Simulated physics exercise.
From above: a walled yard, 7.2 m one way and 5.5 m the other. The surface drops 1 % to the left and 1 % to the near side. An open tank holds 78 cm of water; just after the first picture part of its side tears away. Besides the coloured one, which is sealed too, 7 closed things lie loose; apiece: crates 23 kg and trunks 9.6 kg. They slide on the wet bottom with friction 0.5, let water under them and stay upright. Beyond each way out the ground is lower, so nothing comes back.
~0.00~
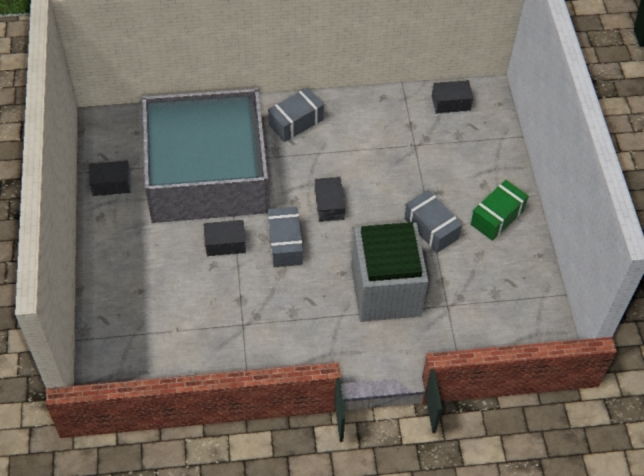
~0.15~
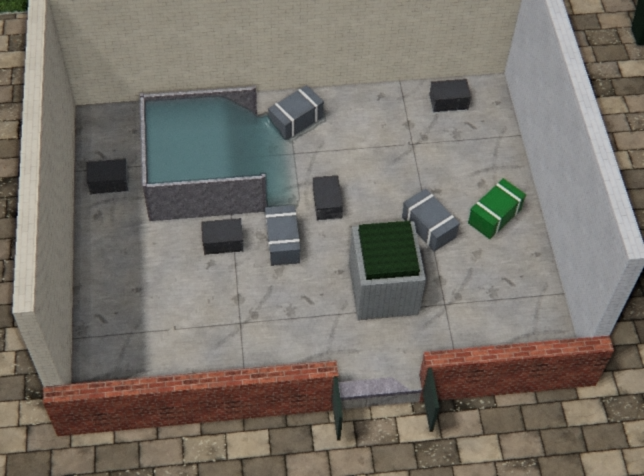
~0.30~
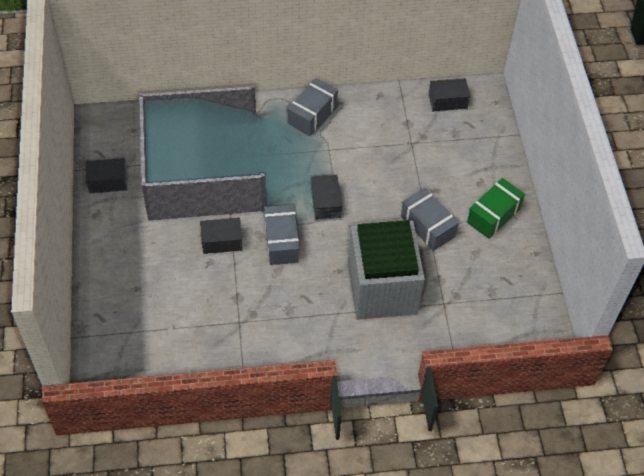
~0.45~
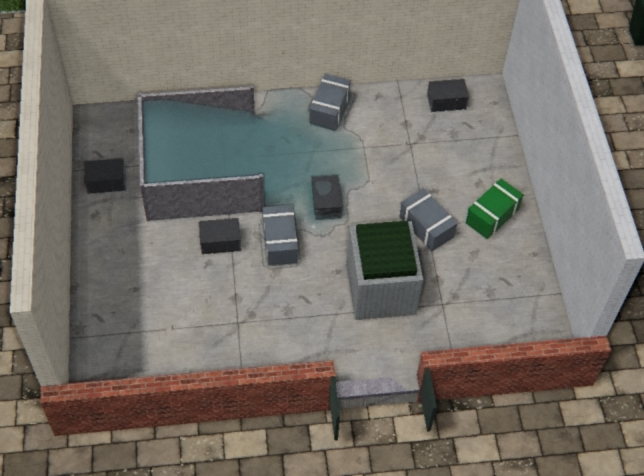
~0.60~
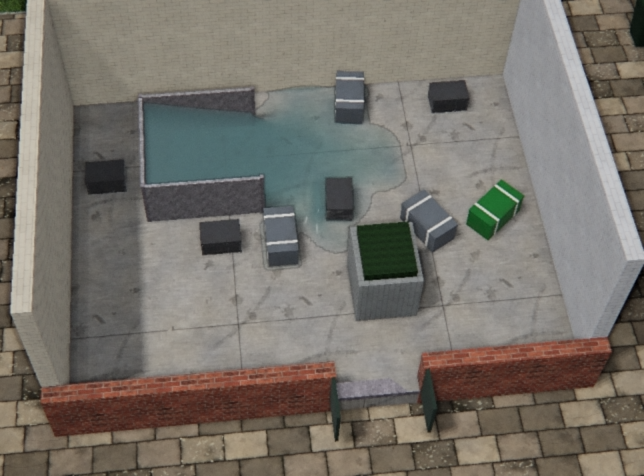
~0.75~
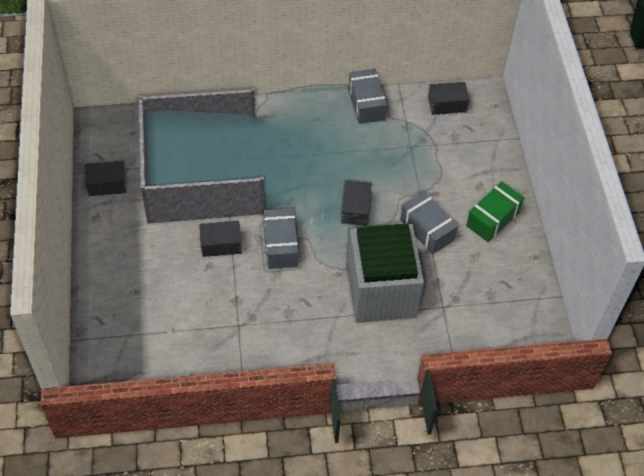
A raised pool in a walled yard lost part of its right side, and water spread rightward across the paving, pushing a strapped gray box and then a dark box along while the green one stayed put.
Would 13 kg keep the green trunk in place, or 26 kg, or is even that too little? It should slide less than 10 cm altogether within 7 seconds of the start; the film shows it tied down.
Verdict: Neither load is enough.
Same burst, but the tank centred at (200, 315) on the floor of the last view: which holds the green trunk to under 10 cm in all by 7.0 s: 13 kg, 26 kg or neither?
In that case neither load is enough.
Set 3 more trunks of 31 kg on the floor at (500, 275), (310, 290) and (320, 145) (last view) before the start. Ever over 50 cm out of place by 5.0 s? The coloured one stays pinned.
In that order: Over, short of it, more.
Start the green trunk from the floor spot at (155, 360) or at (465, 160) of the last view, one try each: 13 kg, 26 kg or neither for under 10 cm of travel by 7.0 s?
In that order: Neither holds; neither is enough.
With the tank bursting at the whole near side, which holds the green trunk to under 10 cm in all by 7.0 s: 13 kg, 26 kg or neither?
Then only the higher weight holds it.
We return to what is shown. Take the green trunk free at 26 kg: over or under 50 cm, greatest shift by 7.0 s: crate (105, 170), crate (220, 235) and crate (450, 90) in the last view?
In turn: Less, less, over.
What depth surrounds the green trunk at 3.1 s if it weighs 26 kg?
About 16 cm.
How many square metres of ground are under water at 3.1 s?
Some 24 m2.
After 1.4 s the green trunk would be 4 cm from its start with 13 kg and 2 cm from its start with 26 kg; 1 cm of water round it then.
After 3.1 s the green trunk would be 143 cm from its start with 13 kg and 154 cm from its start with 26 kg; 16 cm of water round it then.
After 4.9 s the green trunk would be 201 cm from its start with 13 kg and 202 cm from its start with 26 kg; 18 cm of water round it then.
After 7.0 s the green trunk would be 195 cm from its start with 13 kg and 179 cm from its start with 26 kg; 14 cm of water round it then.
